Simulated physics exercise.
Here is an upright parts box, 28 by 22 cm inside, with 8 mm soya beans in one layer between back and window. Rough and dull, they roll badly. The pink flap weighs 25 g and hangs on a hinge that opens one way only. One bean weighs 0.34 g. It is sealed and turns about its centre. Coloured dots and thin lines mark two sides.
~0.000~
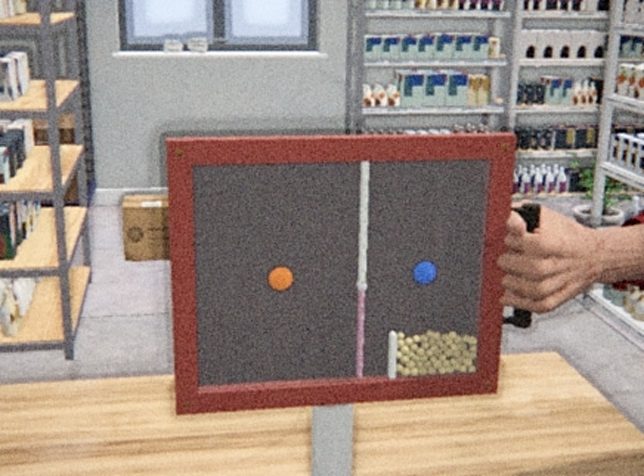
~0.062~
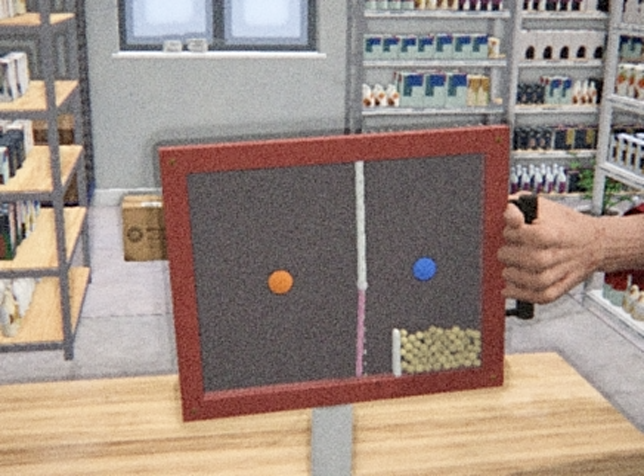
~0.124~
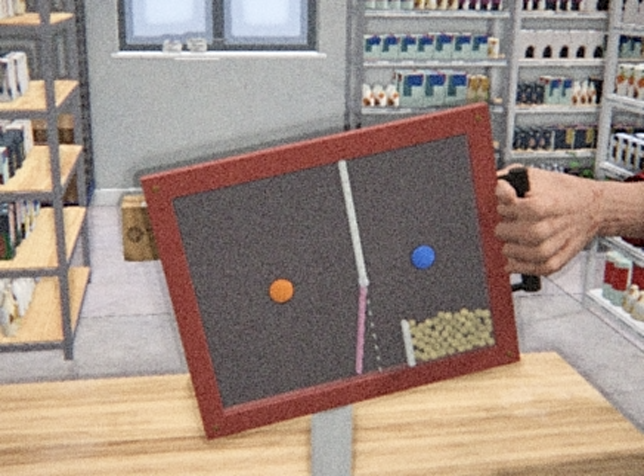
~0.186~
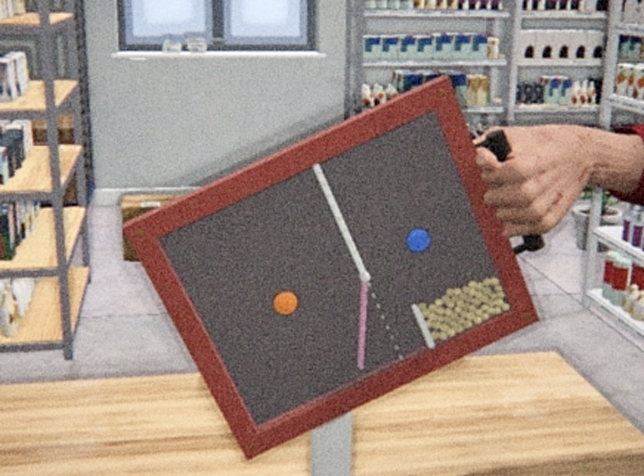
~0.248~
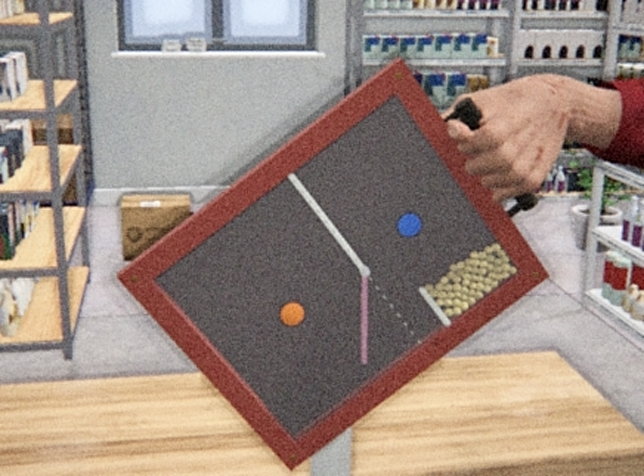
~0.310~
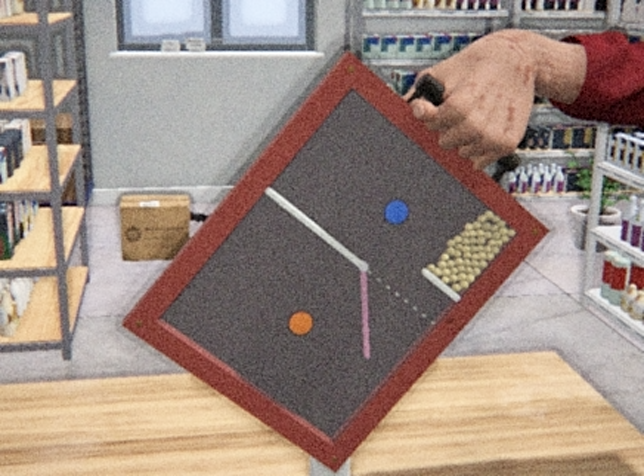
At the start, a hand at the right holds a red-framed box nearly level, with pale beads heaped behind a short white wall at lower right. The hand turns it steadily anticlockwise, its right side rising, while the pink flap stays hanging nearly upright and the beads remain bunched behind the short wall.
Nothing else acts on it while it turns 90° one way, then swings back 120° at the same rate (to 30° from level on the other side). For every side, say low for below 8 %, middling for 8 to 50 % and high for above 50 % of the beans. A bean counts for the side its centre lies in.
Orange side high, blue side middling.
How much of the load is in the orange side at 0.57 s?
Roughly 5 per cent.
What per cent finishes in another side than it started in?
Some 60 per cent.
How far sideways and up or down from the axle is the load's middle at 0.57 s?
Some 7 cm right and 7 cm above.
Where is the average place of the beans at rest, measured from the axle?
Some 3 cm left and 9 cm below.
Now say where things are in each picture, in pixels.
The first frame shows level; about 60 beans; beans centred (436, 354); top one (430, 334); pink flap (362, 286); orange (281, 279), blue (425, 273).
The second frame shows turned 3° anticlockwise; beans centred (440, 349); top one (433, 330).
The third frame shows turned 11° anticlockwise; beans centred (452, 333); top one (464, 313); wall ends (363, 277), (405, 324).
The fourth frame shows turned 24° anticlockwise; beans centred (465, 308); top one (487, 283); pink flap (365, 277).
The fifth frame shows turned 37° anticlockwise; beans centred (472, 280); top one (496, 248).
The sixth frame shows turned 50° anticlockwise; beans centred (472, 251); top one (489, 215); pink flap (363, 266) tilted 4°; orange (301, 323), blue (396, 212).
After 0.57 s, it stands 90° anticlockwise; the beans' middle is 7 cm right of and 7 cm above the centre; orange 5 %, blue 95 %; pink flap open 75°.
After 0.93 s, it stands 30° anticlockwise; the beans' middle is in line with and 9 cm below the centre; orange 60 %, blue 40 %; pink flap open 35°.
After 1.29 s, it stands 30° clockwise; the beans' middle is 8 cm left of and 7 cm below the centre; orange 60 %, blue 40 %; pink flap shut.
All still by 2.1 s, it stands 30° clockwise; orange 60 %, blue 40 %; pink flap shut.
